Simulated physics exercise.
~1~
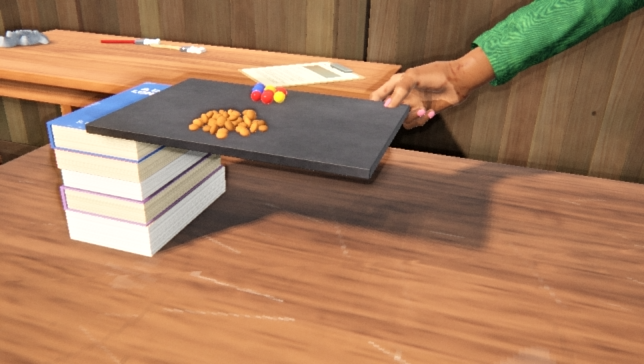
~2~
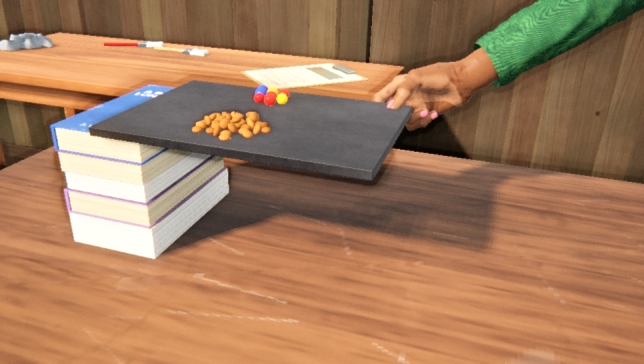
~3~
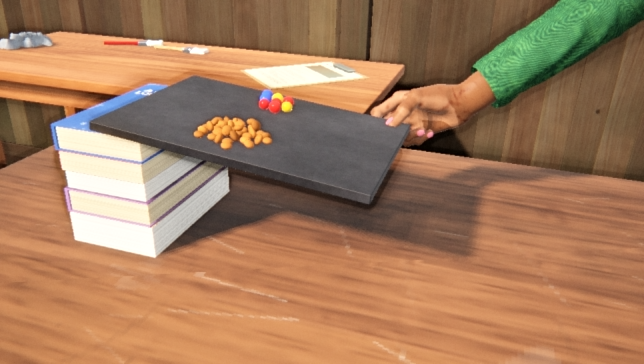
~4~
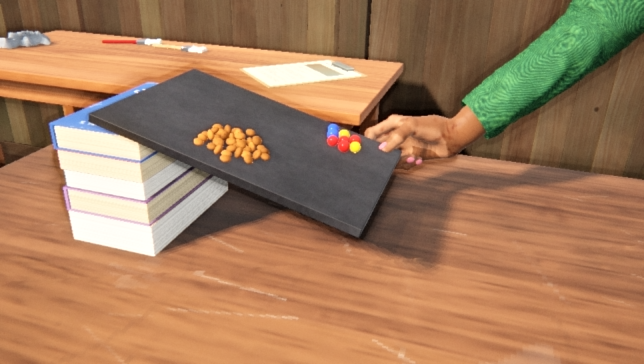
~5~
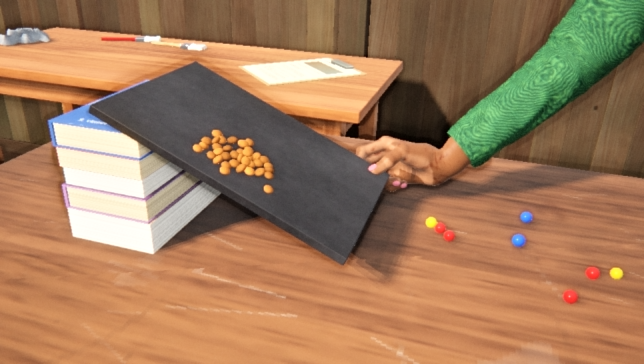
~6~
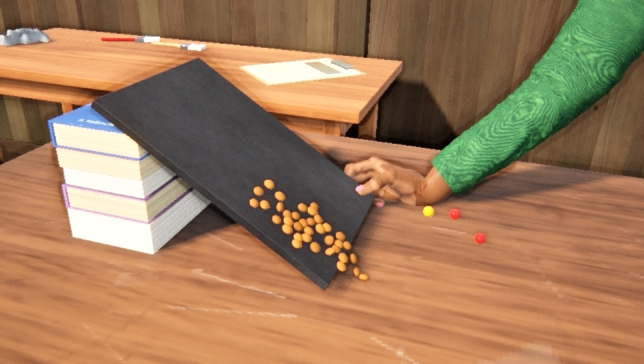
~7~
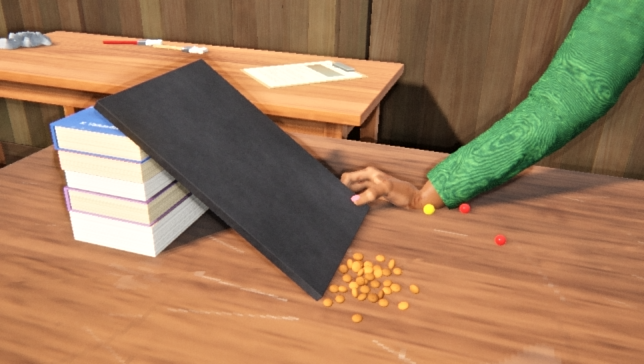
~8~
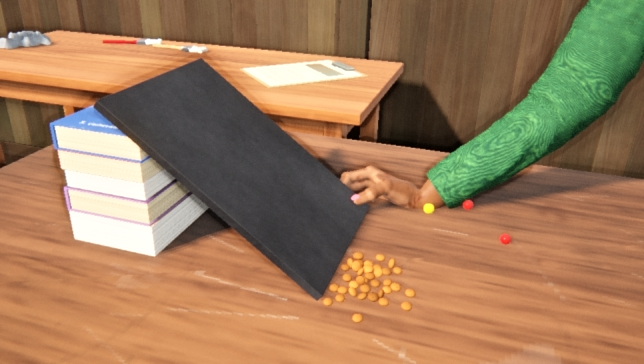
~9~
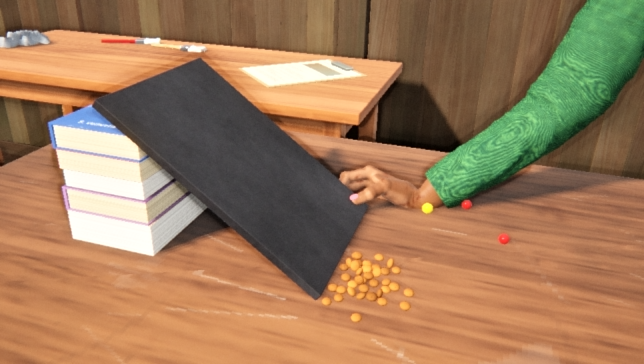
Dark board tilting off stacked books as a hand lowers it, colourful balls rolling far away, orange pieces sliding into a nearby heap.
